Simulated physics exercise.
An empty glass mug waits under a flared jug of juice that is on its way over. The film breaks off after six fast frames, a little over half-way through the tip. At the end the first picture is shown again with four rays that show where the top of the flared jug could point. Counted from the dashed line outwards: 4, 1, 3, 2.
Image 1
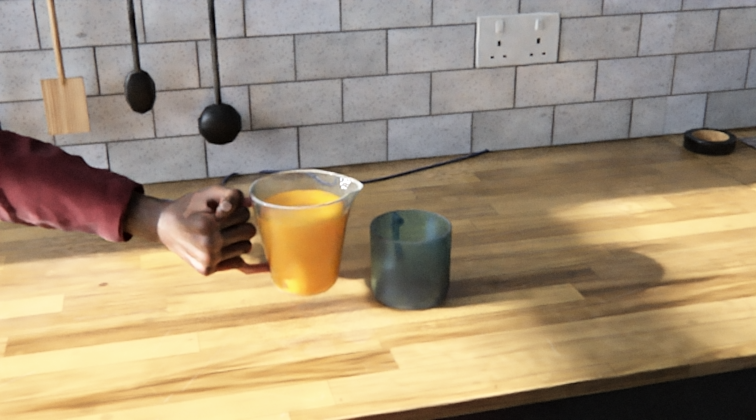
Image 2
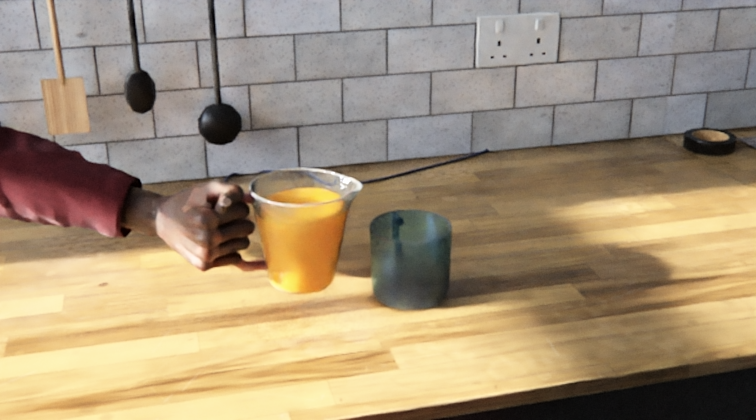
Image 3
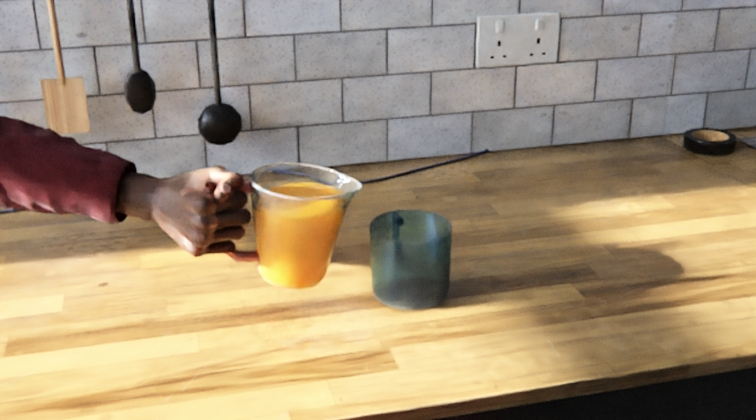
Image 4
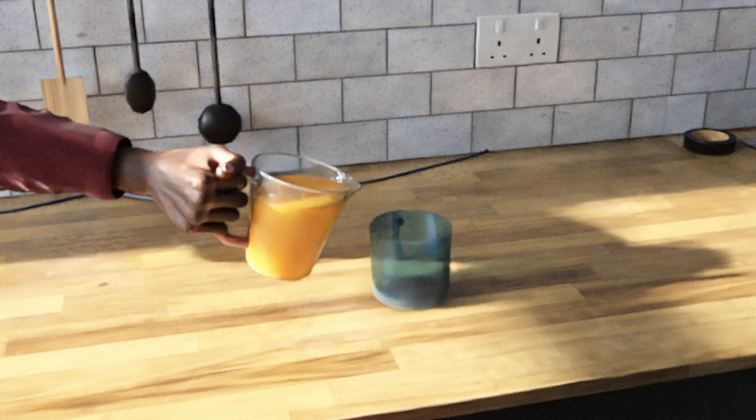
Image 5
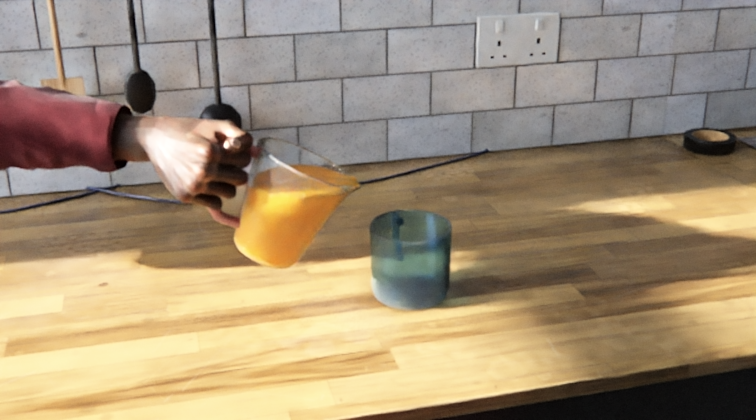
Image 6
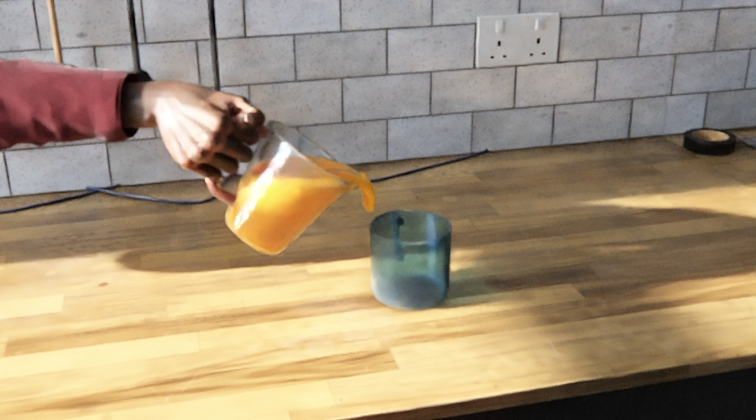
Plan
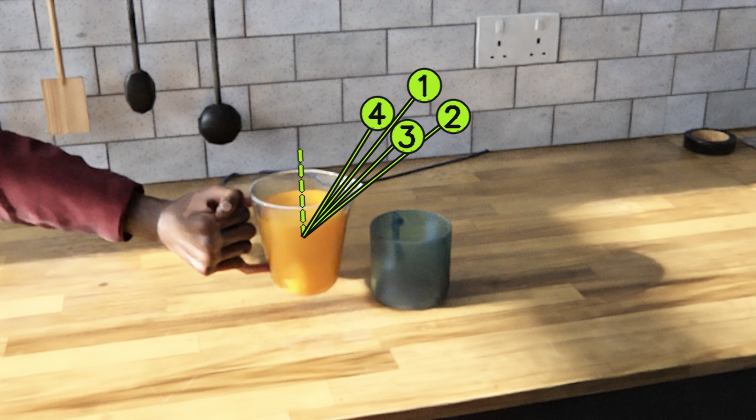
At first, a hand in a dark red sleeve holds a clear jug of orange juice upright beside an empty bluish-green glass on a wooden counter. The hand lifts slightly and tilts the jug steadily to the right, until a short tongue of juice slips over its lip.
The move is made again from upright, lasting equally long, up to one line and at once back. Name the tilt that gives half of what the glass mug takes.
Best: 2.
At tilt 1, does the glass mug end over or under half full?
Under half.
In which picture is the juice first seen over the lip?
Picture 6.
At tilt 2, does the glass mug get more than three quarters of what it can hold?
No.
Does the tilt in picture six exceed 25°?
Yes, it does.
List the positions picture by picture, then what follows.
Upright, lip at (360, 185); rim of the glass mug round (411, 225); nothing has left yet.
Upright, lip at (360, 185); nothing has left yet.
Tipped about 8°, lip at (360, 185); nothing has left yet.
Tipped about 16°, lip at (359, 185); nothing has left yet.
Tipped about 27°, lip at (359, 185); nothing has left yet.
Tipped about 38°, lip at (358, 184); juice is over the lip, down to (368, 207).
On the marked copy, 1 at (413, 98); 2 at (440, 126); 3 at (393, 146); 4 at (370, 129).
Choosing 1, the glass mug ends with about 24 % of what it can hold.
Choosing 2, the glass mug ends with about 47 % of what it can hold.
Choosing 3, the glass mug ends with about 35 % of what it can hold.
Choosing 4, the glass mug ends with about 14 % of what it can hold.
